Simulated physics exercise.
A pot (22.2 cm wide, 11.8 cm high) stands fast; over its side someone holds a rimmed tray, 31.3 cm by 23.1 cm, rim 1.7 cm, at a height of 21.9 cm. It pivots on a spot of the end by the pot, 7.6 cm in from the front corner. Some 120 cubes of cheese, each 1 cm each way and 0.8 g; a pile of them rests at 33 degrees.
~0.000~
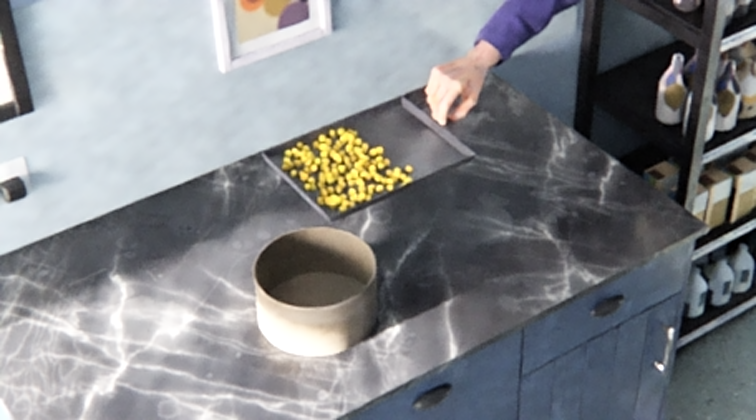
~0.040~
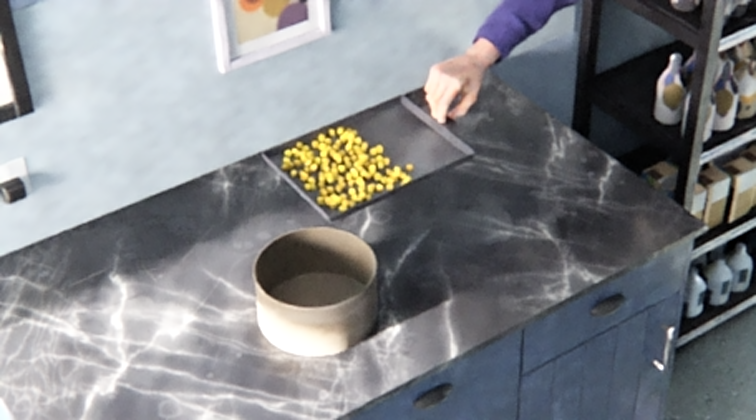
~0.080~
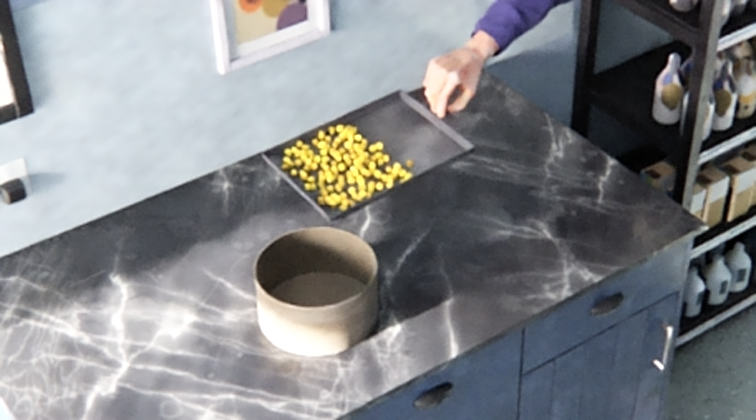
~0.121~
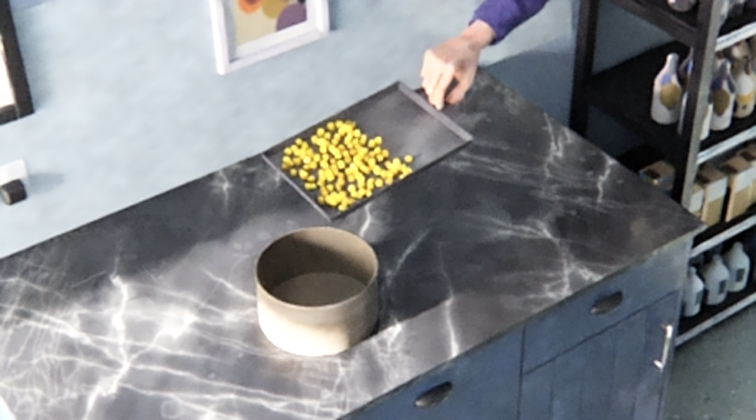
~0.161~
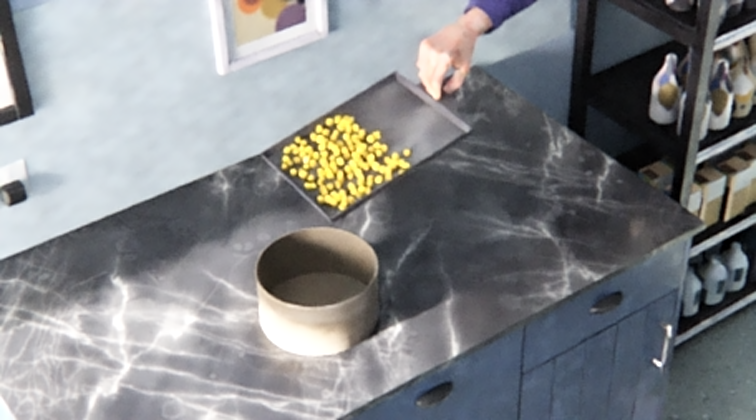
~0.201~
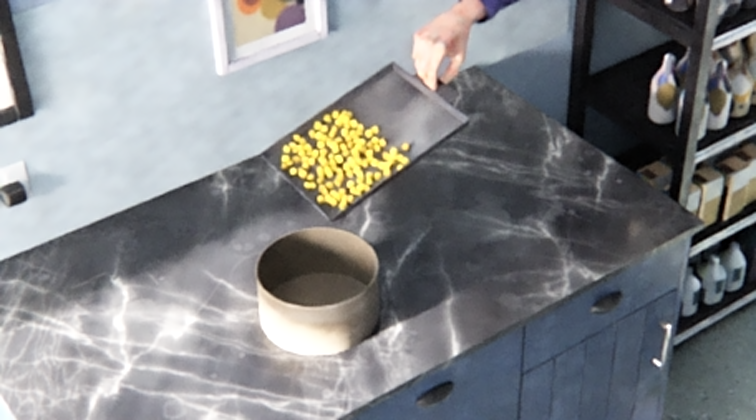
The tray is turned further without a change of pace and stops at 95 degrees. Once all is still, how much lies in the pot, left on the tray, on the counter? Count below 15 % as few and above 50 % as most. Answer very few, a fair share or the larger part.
Pot the larger part, tray very few, counter a fair share.
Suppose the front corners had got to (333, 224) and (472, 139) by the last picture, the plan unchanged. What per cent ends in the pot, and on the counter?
Pot 100, counter 0.
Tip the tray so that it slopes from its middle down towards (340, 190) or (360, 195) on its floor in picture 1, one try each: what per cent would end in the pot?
Some 95 and 100 per cent.
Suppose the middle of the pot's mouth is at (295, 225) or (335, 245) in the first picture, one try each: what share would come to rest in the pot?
About 70 and 50 per cent.
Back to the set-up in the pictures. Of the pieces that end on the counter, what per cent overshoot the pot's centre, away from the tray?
Roughly 100 per cent.
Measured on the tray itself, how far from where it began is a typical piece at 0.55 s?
Some 5 cm.
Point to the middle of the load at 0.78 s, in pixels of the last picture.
Near (298, 194).
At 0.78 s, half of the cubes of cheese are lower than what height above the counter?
About 24 cm.
After 0.55 s, tilt 55 degrees; the tray holds 100 %, the pot 0 %.
Then, at 0.78 s, tilt 80 degrees; the tray holds 65 %, the pot 10 %.
Then, at 1.12 s, tilt 95 degrees; the tray holds 15 %, the pot 50 %.
In the end, at 2.3 s, pot 65 %, tray 0 %, counter 35 %.
